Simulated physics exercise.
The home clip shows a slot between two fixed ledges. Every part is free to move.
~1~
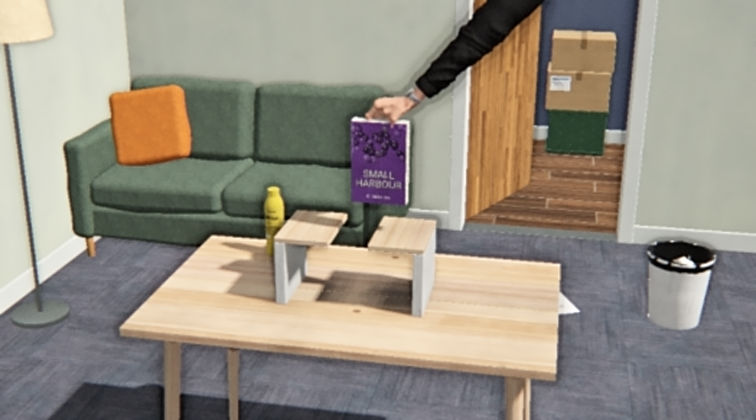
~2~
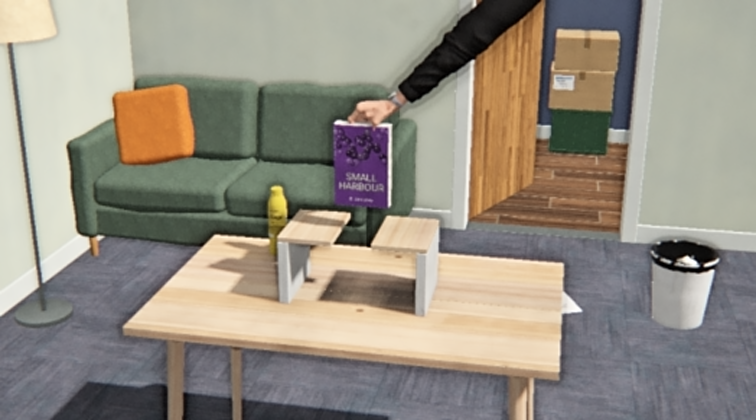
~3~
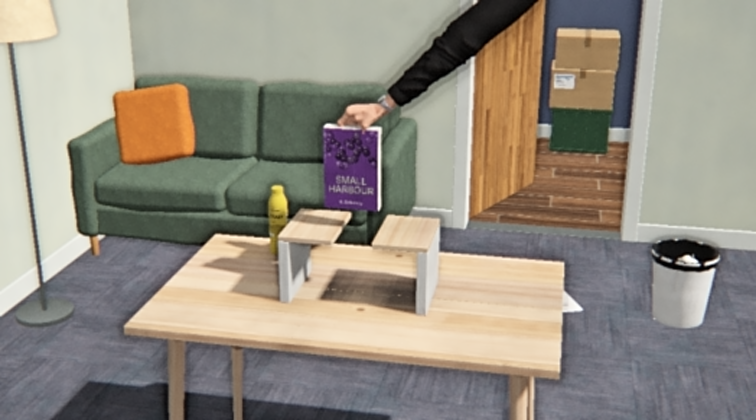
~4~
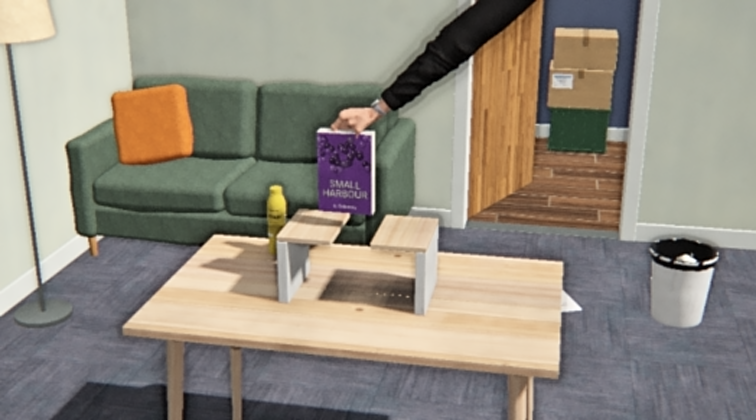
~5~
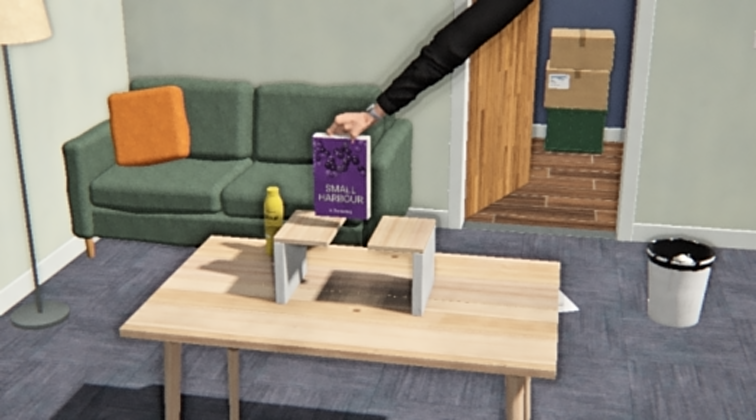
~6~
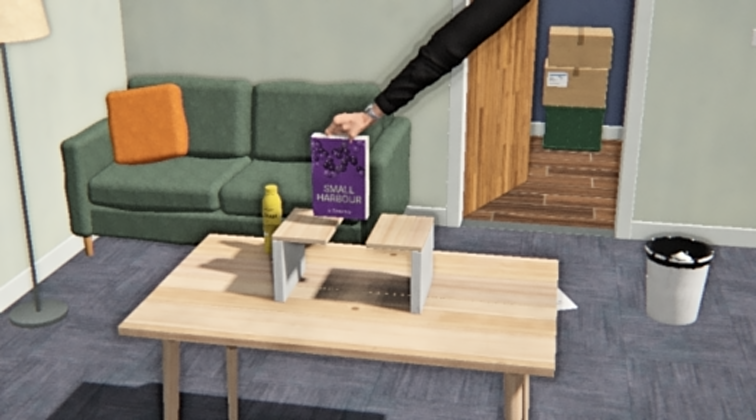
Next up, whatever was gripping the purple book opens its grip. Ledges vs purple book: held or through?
It will likely be held up top.
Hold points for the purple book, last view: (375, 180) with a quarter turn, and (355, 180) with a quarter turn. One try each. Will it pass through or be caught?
Held; passes.
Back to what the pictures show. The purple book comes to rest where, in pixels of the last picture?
Close to (381, 203) in the last picture.
Then, 0.20 s past the last view, purple book displaced a little near (341, 187).
Then, 0.50 s past the last view, purple book rocked 57° from its first pose near (366, 202).
Then, 0.60 s past the last view, purple book on its side near (374, 202).
Finally, down or leaning hard on the stand or table, purple book; yellow bottle still in place. Final places as the last picture's camera would see them, purple book near (382, 203). The book lodges.
